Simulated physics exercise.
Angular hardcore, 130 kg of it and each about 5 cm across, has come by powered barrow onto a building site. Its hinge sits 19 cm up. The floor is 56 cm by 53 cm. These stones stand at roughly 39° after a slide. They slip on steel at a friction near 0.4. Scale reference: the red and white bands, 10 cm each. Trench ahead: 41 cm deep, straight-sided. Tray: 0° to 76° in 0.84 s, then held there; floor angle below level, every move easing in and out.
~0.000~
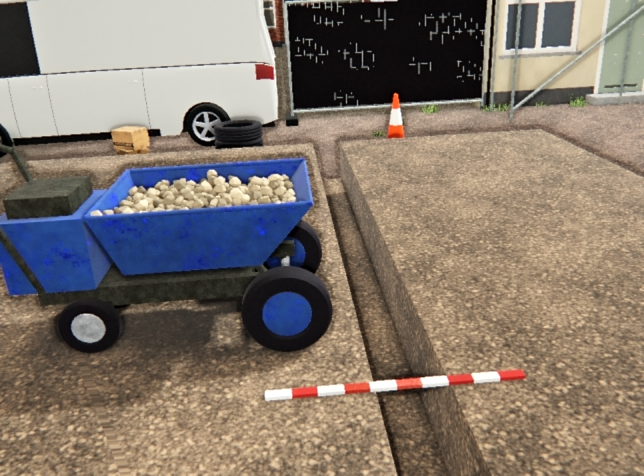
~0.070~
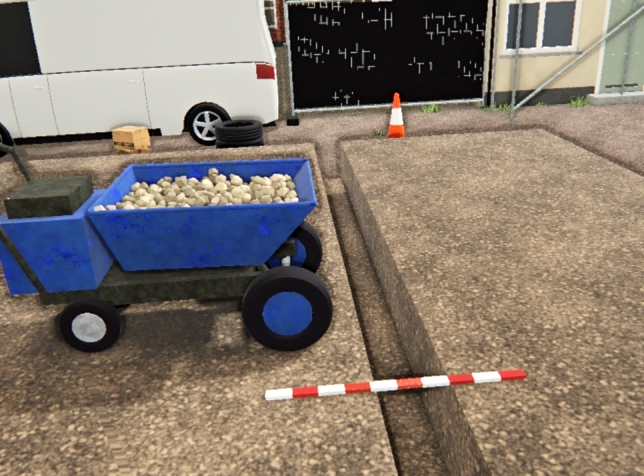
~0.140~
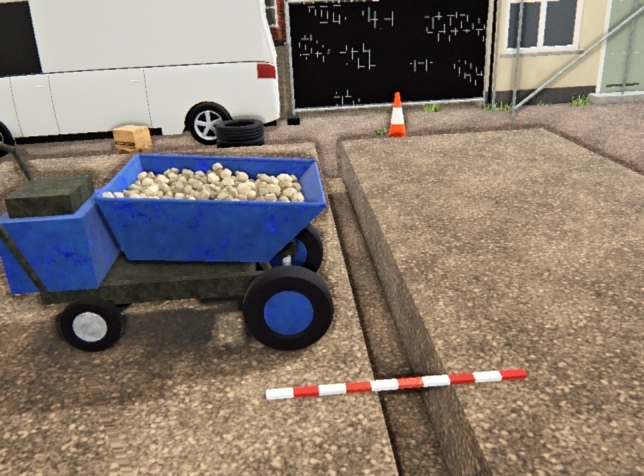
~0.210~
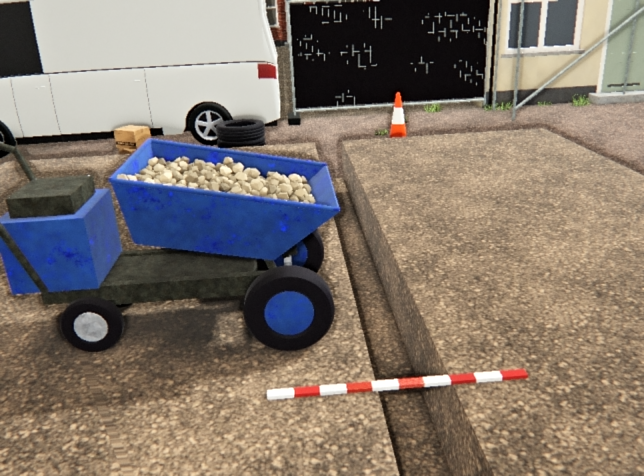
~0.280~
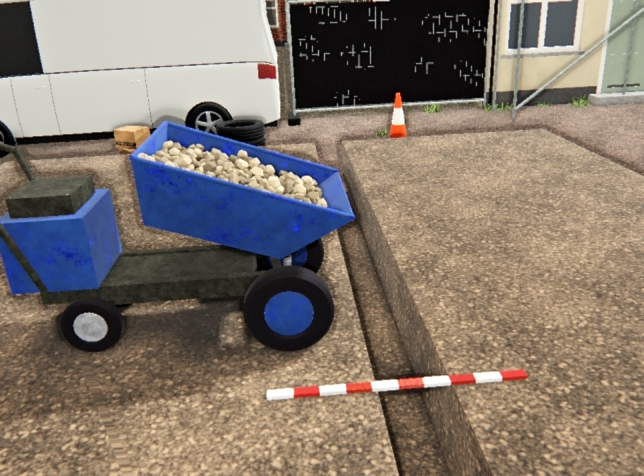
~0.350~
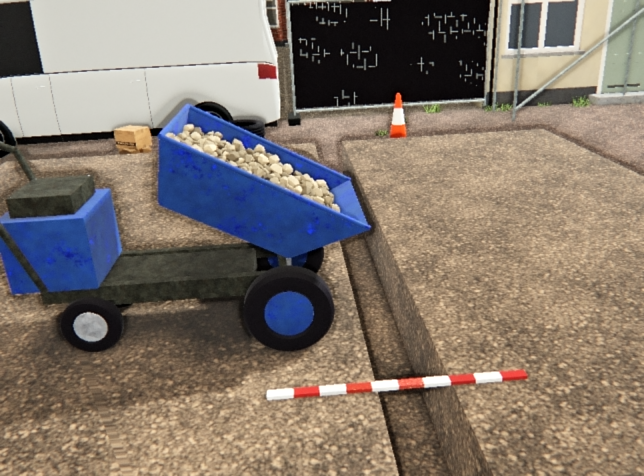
On a building site seen from slightly above and to one side, a straight-sided trench runs through brown, gritty ground. A blue powered barrow loaded with pale stones stands at left, a red-and-white banded pole lies across the trench, and a white van, black tyres and an orange cone sit behind. The blue tray slides right and tilts steadily steeper, its right end lowering, while the camera stays still.
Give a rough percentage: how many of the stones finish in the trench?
39 %.
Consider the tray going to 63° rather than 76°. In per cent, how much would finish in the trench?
Roughly 25%.
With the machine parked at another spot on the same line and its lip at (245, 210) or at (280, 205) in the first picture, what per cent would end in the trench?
About 95 and 70 per cent.
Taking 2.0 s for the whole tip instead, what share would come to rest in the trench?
Estimate: About 55 %.
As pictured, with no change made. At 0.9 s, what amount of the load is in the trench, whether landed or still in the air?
By then, around 5 percent.
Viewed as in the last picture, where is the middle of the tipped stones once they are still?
Around (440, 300).
After 0.6 s the floor is at 64°; 100 % in the tray; the foremost stones are at (388, 243).
After 0.9 s the floor is at 76°; 61 % in the tray, 7 % in the trench, 32 % past the trench; the foremost stones are at (487, 300).
After 1.3 s the floor is at 76°; 15 % in the tray, 19 % in the trench, 66 % past the trench; the foremost stones are at (621, 293).
After 3.2 s the floor is at 76°; 0 % in the tray, 39 % in the trench, 61 % past the trench; the foremost stones are past the picture's edge.
